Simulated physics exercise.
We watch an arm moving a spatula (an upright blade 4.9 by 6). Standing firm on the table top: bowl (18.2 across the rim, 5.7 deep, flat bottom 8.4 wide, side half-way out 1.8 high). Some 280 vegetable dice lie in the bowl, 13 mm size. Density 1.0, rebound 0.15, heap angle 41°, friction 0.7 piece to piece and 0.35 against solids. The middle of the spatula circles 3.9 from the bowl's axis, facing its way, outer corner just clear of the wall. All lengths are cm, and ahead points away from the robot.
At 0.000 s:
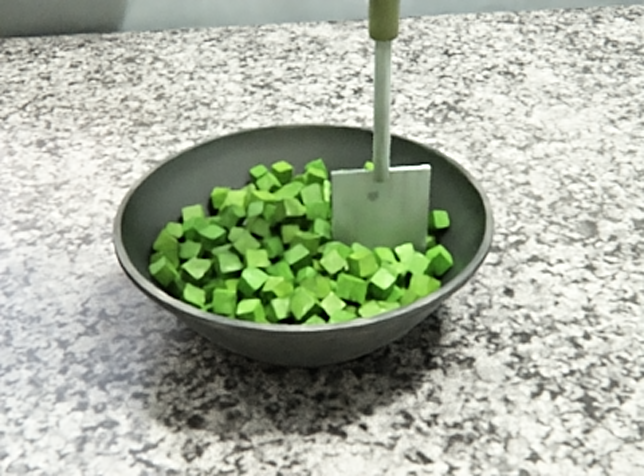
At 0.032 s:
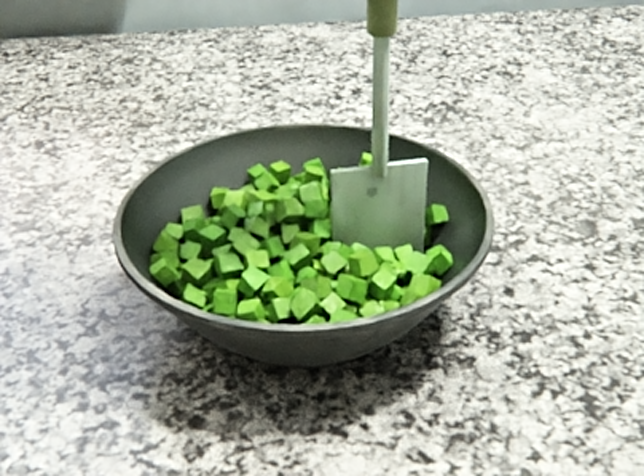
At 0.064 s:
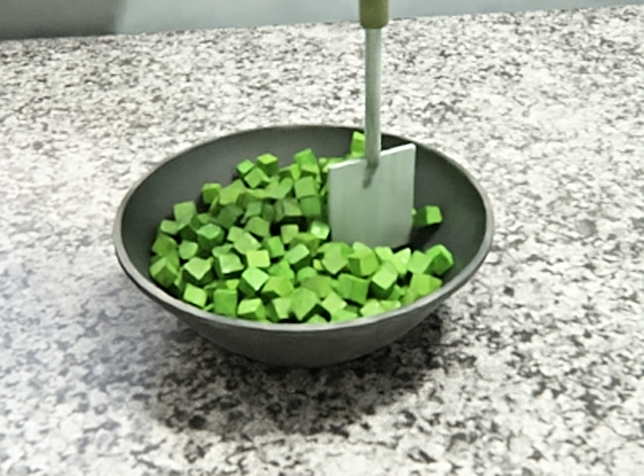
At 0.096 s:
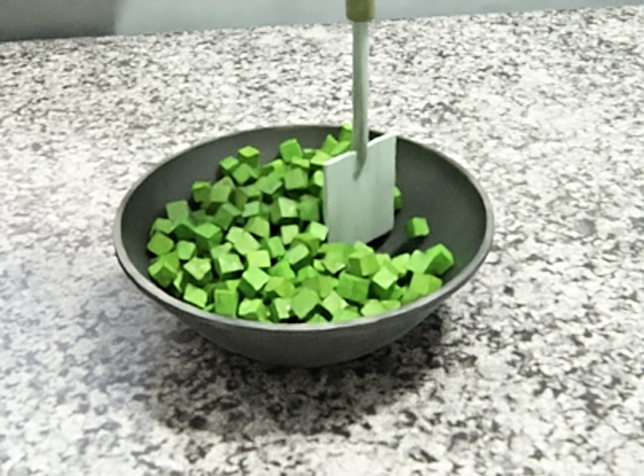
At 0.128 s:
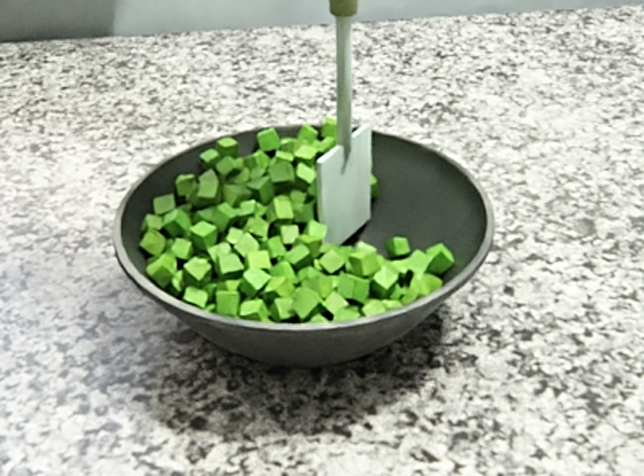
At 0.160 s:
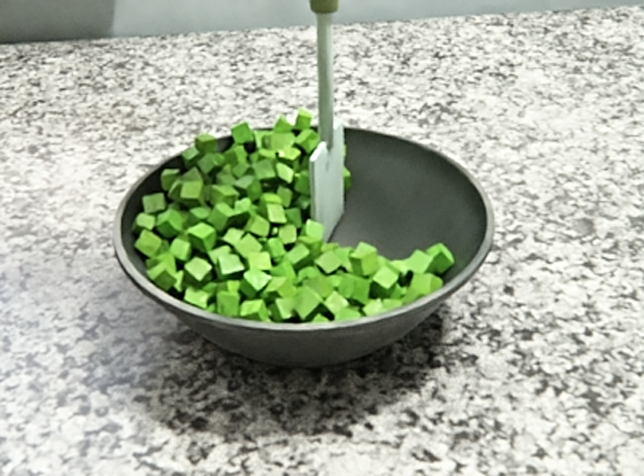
The footage shows a dark bowl of green cubes on a speckled countertop as an upright spatula sweeps along the back from right to left, turning edge-on and pushing cubes into a heap, leaving the right rear of the bowl bare.
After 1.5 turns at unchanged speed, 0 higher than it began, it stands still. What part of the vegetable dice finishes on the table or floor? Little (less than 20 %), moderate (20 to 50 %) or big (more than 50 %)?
A moderate share, 20 to 50 %, ends on the table or floor.
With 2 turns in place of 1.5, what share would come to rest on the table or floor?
It would be near 50 per cent.
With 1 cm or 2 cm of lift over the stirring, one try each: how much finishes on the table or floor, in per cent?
Some 35 and 40 per cent.
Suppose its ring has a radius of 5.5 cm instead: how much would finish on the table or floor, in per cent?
In that case some 25 per cent.
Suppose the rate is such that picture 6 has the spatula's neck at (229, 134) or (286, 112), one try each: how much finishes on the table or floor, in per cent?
Some 70 and 45 per cent.
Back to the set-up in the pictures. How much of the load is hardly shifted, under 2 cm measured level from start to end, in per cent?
About 5 per cent.
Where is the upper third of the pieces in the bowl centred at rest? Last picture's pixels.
At about (236, 290).
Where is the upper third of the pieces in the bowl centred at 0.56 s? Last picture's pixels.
At about (347, 269).
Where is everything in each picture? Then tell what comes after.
The first picture shows spatula neck at (382, 143), 0° round; upper third of the load around (304, 234), from x 165 to 440, top at y 170; 283 in the bowl.
The second picture shows spatula neck at (380, 139), 6° round; upper third of the load around (303, 230), from x 165 to 440, top at y 165.
The third picture shows spatula neck at (372, 130), 21° round; upper third of the load around (293, 225), from x 165 to 440, top at y 145.
The fourth picture shows spatula neck at (360, 122), 36° round; upper third of the load around (283, 215), from x 160 to 440, top at y 135.
The fifth picture shows spatula neck at (344, 116), 51° round; upper third of the load around (268, 208), from x 150 to 440, top at y 130.
The sixth picture shows spatula neck at (326, 112), 66° round; upper third of the load around (255, 202), from x 145 to 440, top at y 120; 283 in the bowl.
By 0.56 s, 252° round, highest piece 9 above the table; 237 in the bowl, 44 on the table or floor, 2 in flight or on the tool.
By 0.96 s, 78° round, highest piece 8 above the table; 204 in the bowl, 70 on the table or floor, 9 in flight or on the tool.
By 1.35 s, 180° round, highest piece 7 above the table; 177 in the bowl, 105 on the table or floor, 1 in flight or on the tool.
By 2.05 s, 180° round, highest piece 7 above the table; 177 in the bowl, 106 on the table or floor.
Final count, 177 in the bowl, 106 on the table or floor. That is 37 % on the table or floor.
